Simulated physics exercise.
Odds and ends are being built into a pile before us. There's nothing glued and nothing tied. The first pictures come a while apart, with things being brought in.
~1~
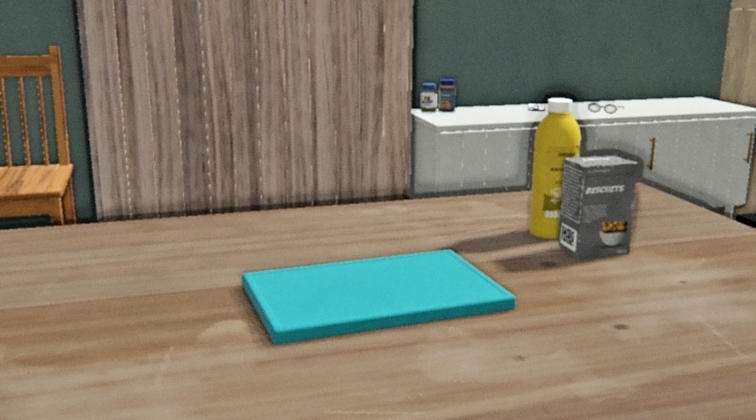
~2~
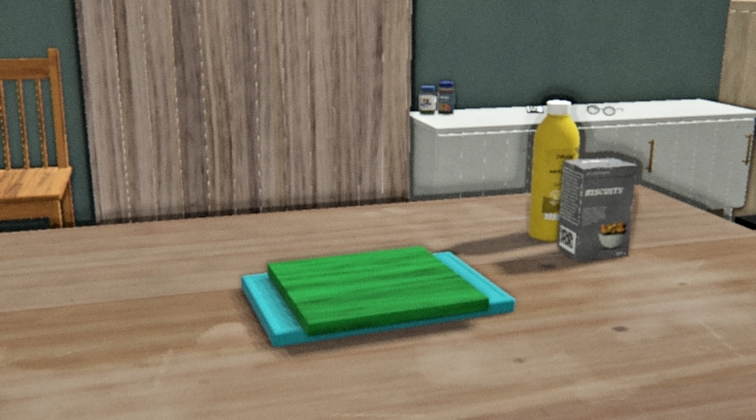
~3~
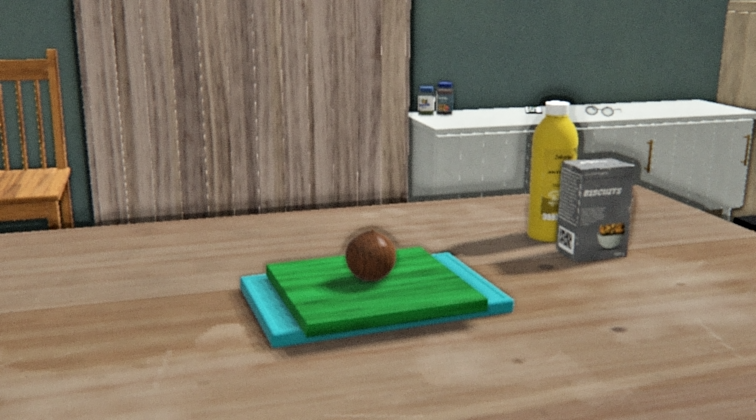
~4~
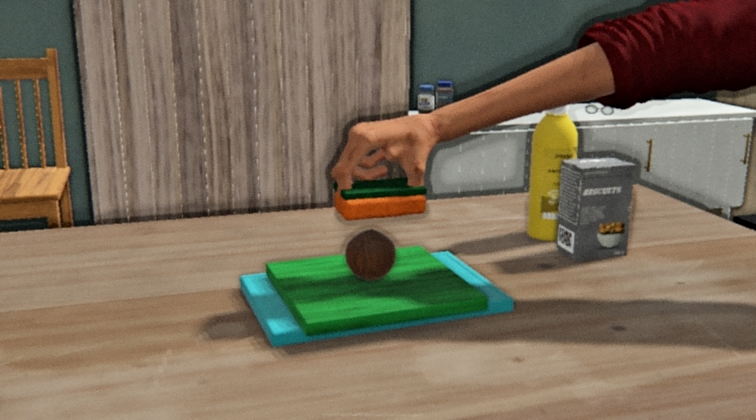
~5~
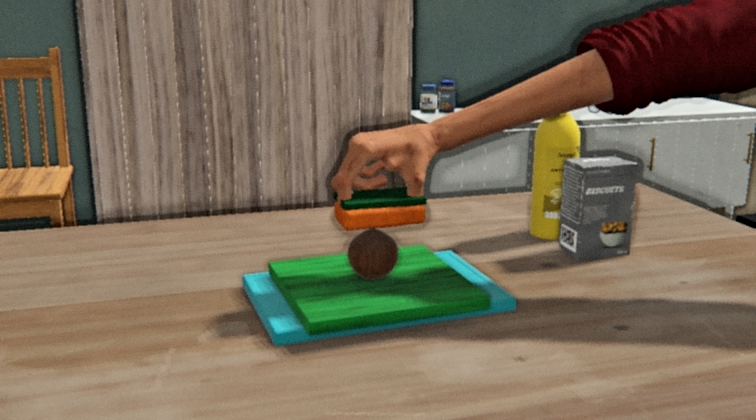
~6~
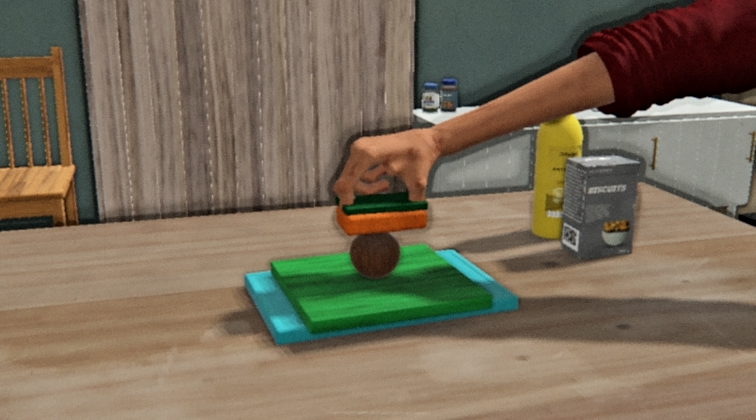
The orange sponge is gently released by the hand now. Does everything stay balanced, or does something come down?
You'll see something goes over.
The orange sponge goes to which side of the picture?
Observed: The object is displaced in the rightward direction.
Then, 0.40 s on from there, orange sponge turned 59° from how it was put near (415, 232).
Then, 0.90 s on from there, orange sponge now fallen.
Then, 2.20 s on from there, nothing new.
In the end, fallen, orange sponge; the other 5 unmoved. At the end, from the last picture's camera, orange sponge near (407, 237). The pile gives way.
